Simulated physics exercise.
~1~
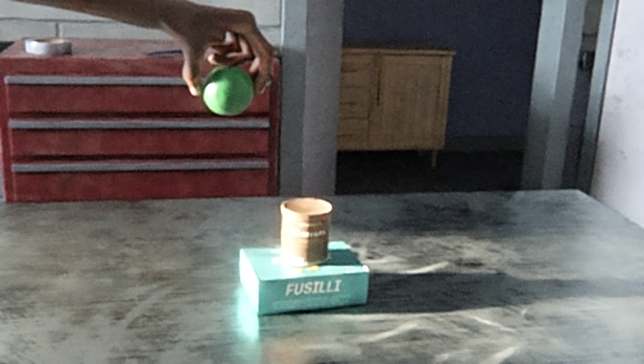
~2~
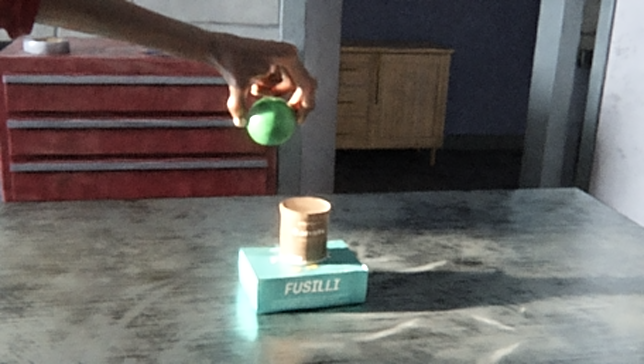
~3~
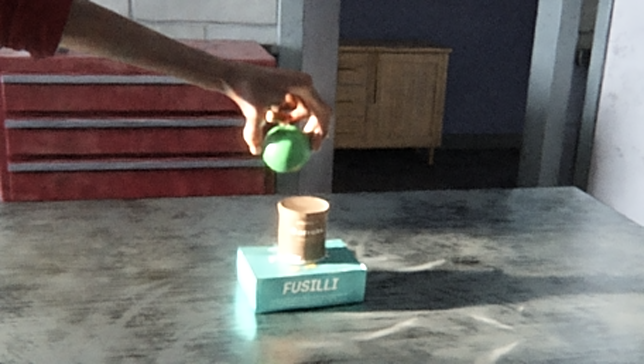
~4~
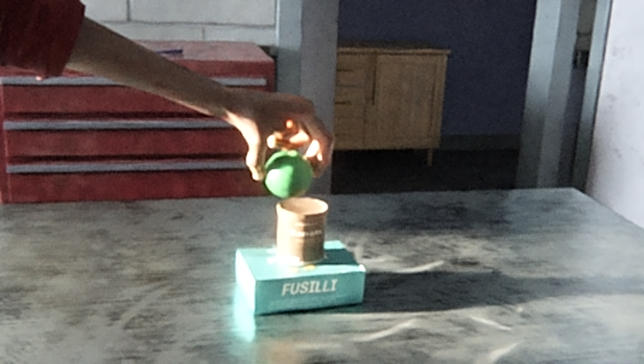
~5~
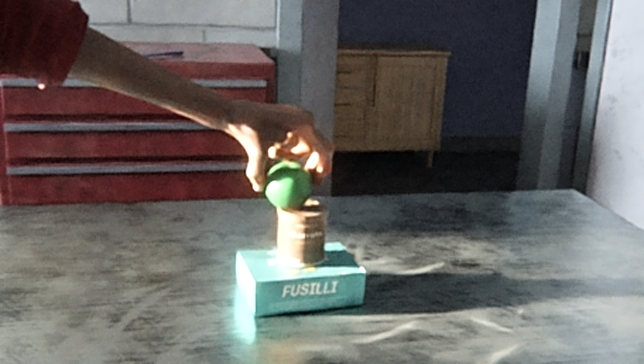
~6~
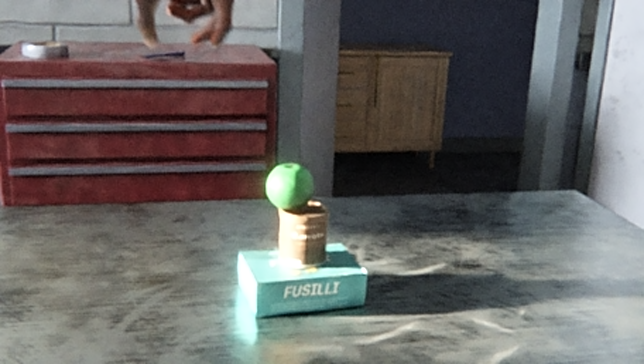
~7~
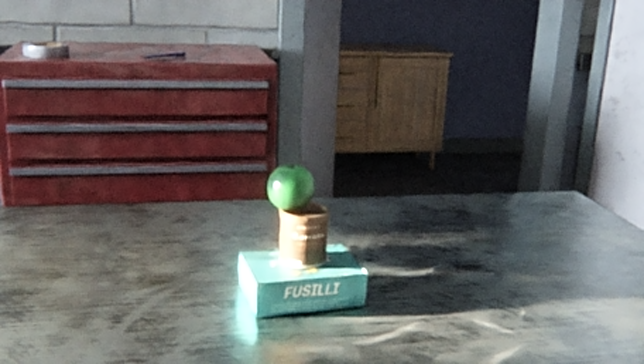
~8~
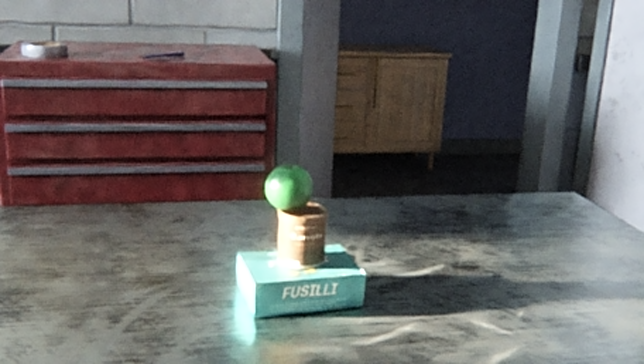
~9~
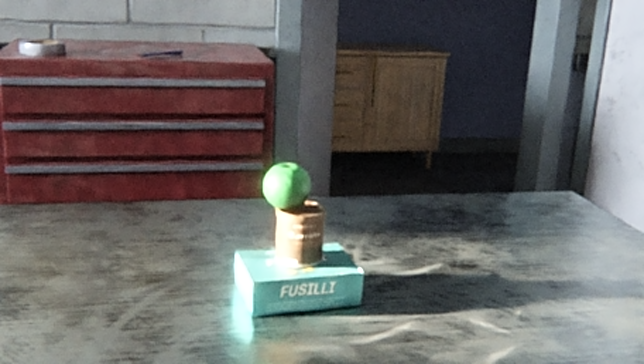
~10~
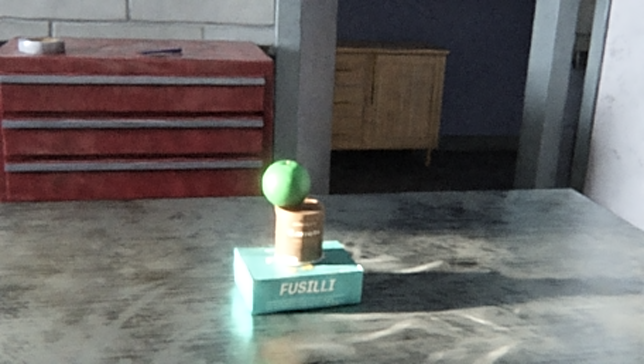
On a worn grey table in front of a red drawer cabinet, a brown tin stands on a turquoise packet marked "FUSILLI". A hand reaches in from the upper left, holding a green apple above and to the left of the tin. It carries the apple right and downward, then lowers it onto the tin's top, a little left of centre. The fingers let go and the hand draws back out of view. The apple stays perched on the tin, and the small tower remains standing, all three pieces at rest.
